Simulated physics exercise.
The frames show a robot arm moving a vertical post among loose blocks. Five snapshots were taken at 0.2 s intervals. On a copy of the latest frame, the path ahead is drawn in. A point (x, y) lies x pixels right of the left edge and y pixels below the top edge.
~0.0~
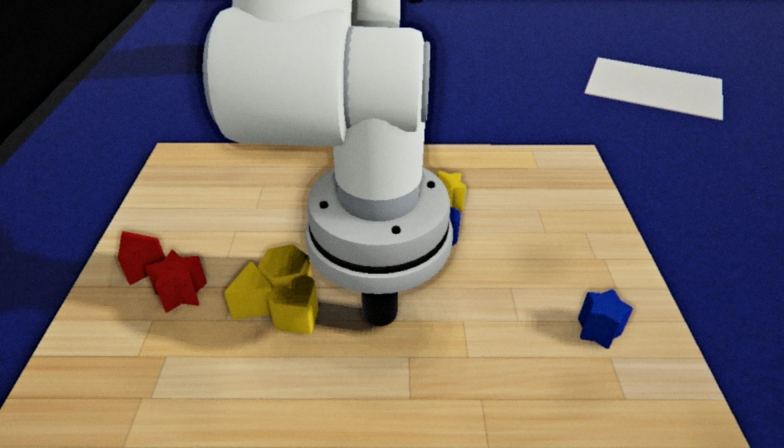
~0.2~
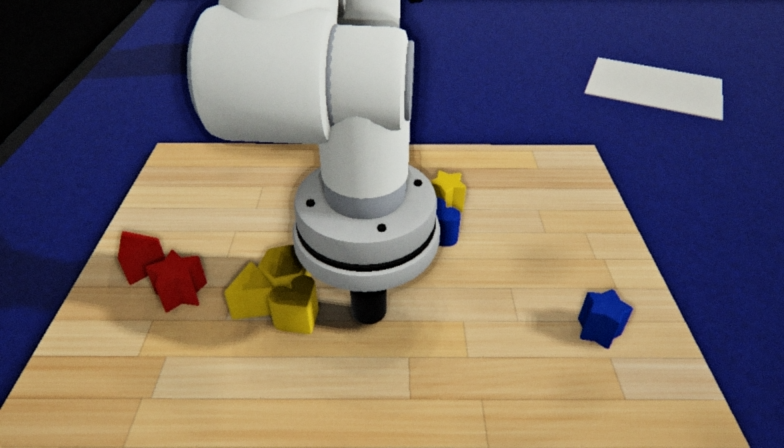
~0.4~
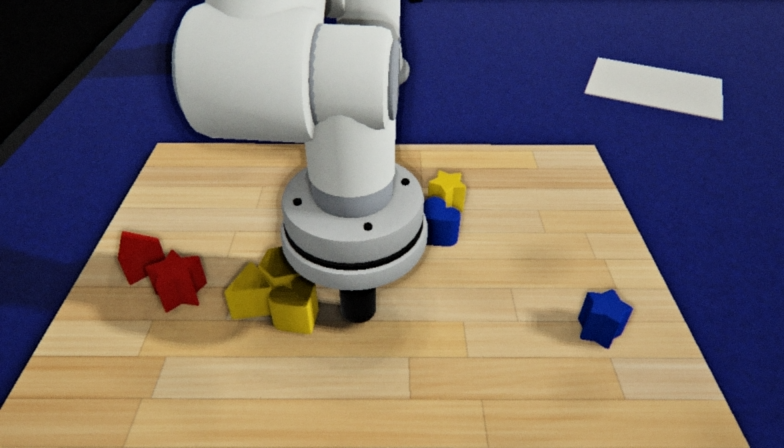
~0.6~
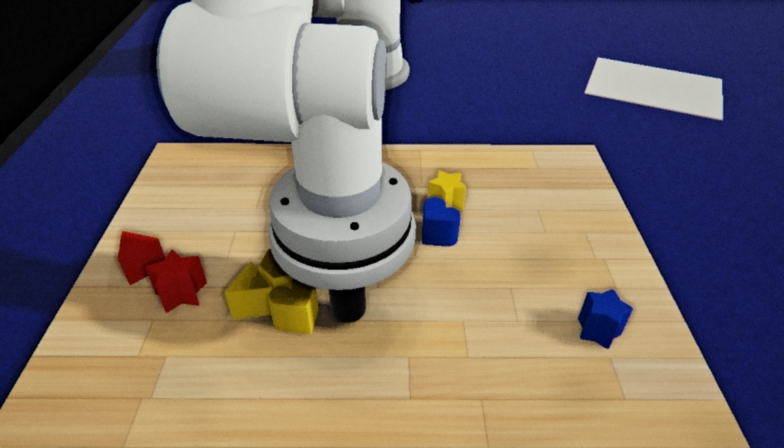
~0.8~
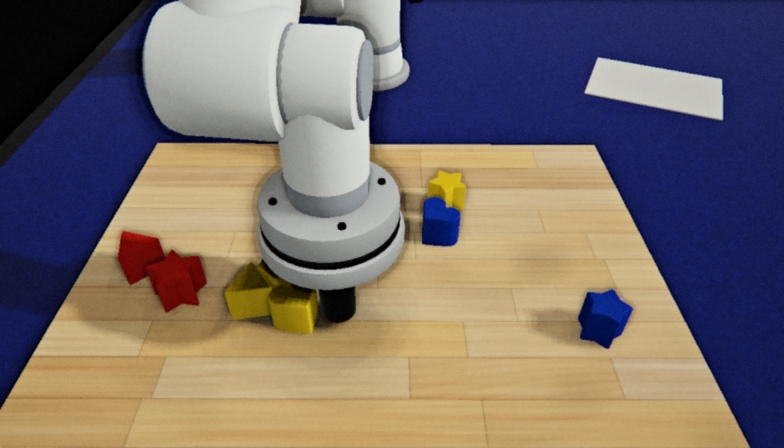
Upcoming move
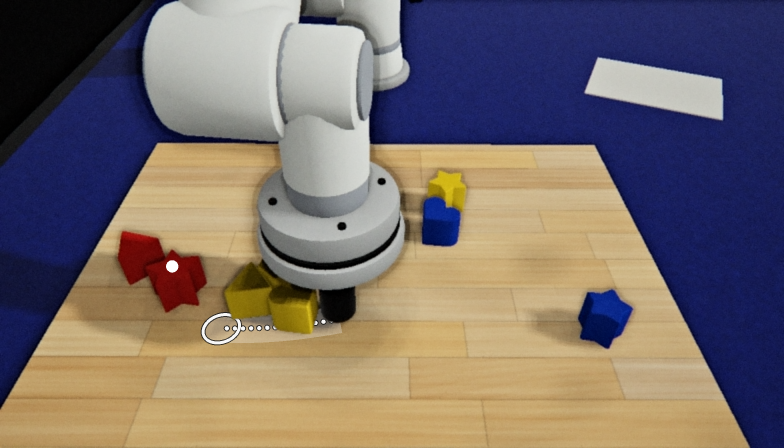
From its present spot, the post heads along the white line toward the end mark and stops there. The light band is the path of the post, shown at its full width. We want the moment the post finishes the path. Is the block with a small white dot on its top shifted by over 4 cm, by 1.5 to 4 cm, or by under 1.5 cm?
Once the path ends, it will sit under 1.5 cm from where it is now.
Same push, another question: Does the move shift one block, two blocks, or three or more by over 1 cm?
Number moved: 2.
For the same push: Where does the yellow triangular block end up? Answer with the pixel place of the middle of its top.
In the picture, it is at (213, 269).
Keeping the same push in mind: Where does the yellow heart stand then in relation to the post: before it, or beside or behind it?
I predict the post still has it in front.
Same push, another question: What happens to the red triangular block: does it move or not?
That one stays where it is.
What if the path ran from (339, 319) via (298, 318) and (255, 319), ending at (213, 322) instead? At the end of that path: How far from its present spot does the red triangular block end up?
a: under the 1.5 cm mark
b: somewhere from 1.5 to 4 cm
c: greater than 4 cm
Correct choice: A.
The drawn path runs from (339, 319) via (281, 327), ending at (221, 328); the dot is on the red star-shaped block.
On the path given first. One third of the way, post (298, 317); yellow triangular block (233, 275), turned 45° clockwise; yellow heart (258, 297).
Two thirds of the way, post (259, 320); yellow triangular block (221, 272), turned 90° clockwise; yellow heart (217, 300).
At the end, post (219, 320); red triangular block not moved; red star-shaped block not moved; yellow triangular block (213, 269), turned 125° clockwise; yellow heart (177, 298).
